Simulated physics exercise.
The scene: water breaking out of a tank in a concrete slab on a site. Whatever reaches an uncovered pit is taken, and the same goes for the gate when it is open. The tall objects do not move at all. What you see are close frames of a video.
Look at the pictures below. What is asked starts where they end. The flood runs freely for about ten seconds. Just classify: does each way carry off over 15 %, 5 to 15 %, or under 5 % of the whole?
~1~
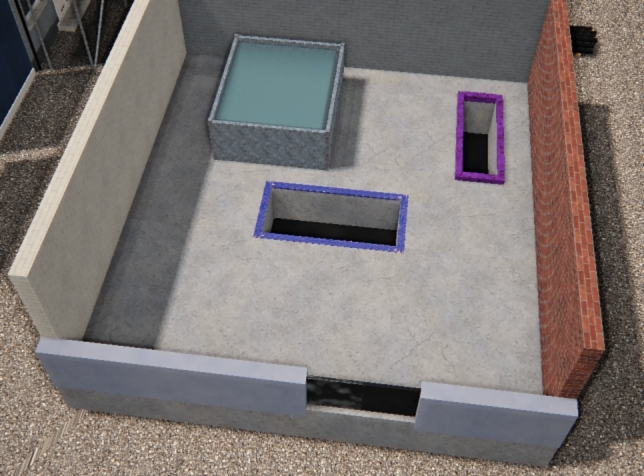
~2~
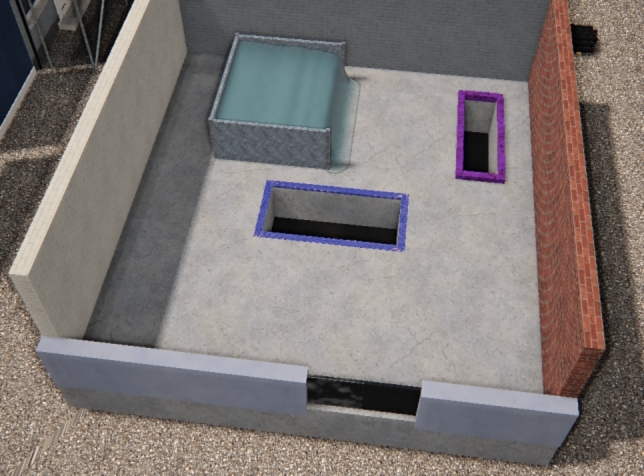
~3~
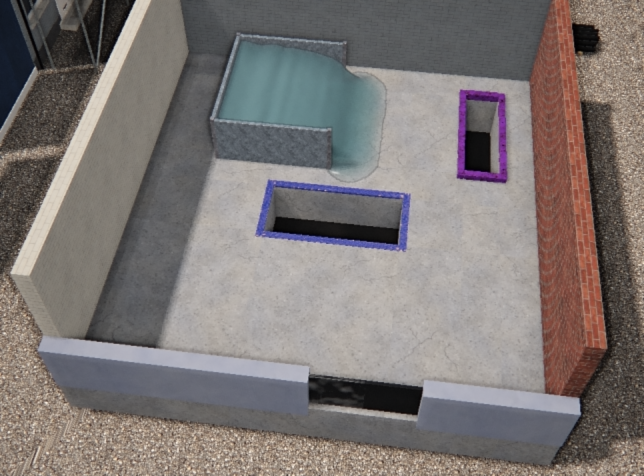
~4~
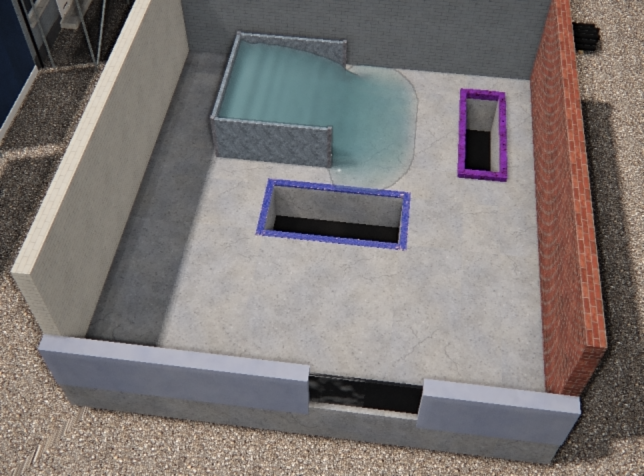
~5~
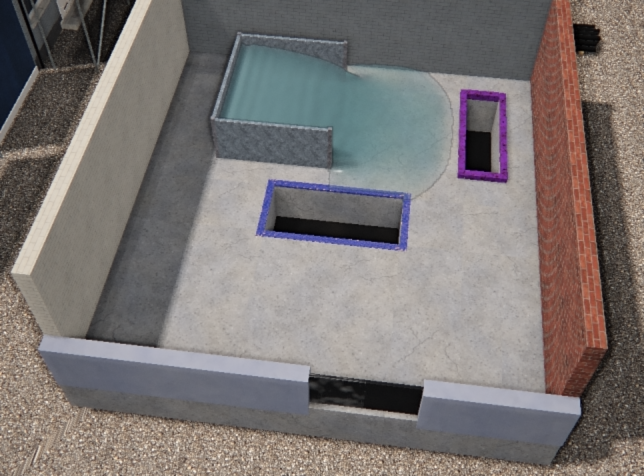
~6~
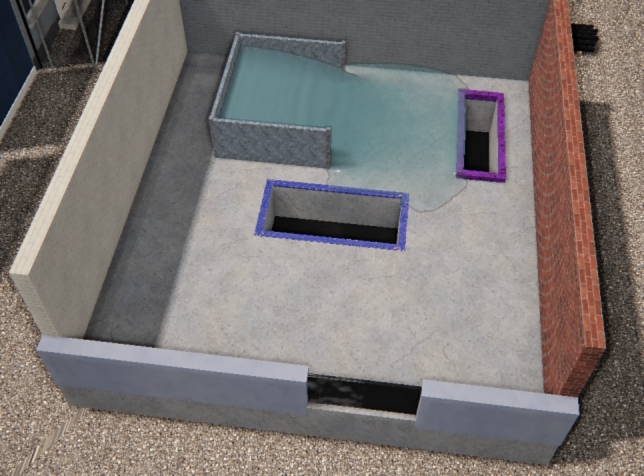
The gate carries off under 5 %; the purple pit carries off over 15 %; the blue pit carries off 5 to 15 %.
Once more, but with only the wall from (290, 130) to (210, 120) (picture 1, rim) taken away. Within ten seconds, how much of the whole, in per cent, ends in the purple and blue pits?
Purple: 0 percent; blue: 30 percent.
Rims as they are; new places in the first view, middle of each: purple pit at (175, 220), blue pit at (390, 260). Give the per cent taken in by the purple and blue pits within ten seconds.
The purple pit ends up with 0 per cent, the blue pit with 40 per cent.
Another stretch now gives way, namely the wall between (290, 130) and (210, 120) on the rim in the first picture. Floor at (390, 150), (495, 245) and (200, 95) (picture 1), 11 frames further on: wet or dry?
The first would be still unwetted, the second still unwetted and the third still unwetted.
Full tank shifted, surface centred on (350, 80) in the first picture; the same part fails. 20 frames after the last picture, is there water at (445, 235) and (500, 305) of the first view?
Taking the two spots in the order asked: The first is waterlogged and the second is waterlogged.
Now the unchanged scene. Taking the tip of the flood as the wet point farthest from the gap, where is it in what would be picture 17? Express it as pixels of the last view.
My guess is roughly (531, 360).
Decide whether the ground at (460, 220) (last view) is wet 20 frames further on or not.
Submerged.
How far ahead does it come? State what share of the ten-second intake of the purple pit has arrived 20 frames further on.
Roughly 90 percent.
A moment on, water covers 25 % of the floor; the gate 0 %, the purple pit 12 %, the blue pit 2 %.
Next, water covers 30 % of the floor; the gate 0 %, the purple pit 25 %, the blue pit 3 %.
Then, water covers 40 % of the floor; the gate 0 %, the purple pit 34 %, the blue pit 4 %.
Later, water covers 65 % of the floor; the gate 0 %, the purple pit 37 %, the blue pit 6 %.
In the end, water covers 90 % of the floor; the gate 0 %, the purple pit 37 %, the blue pit 11 %.
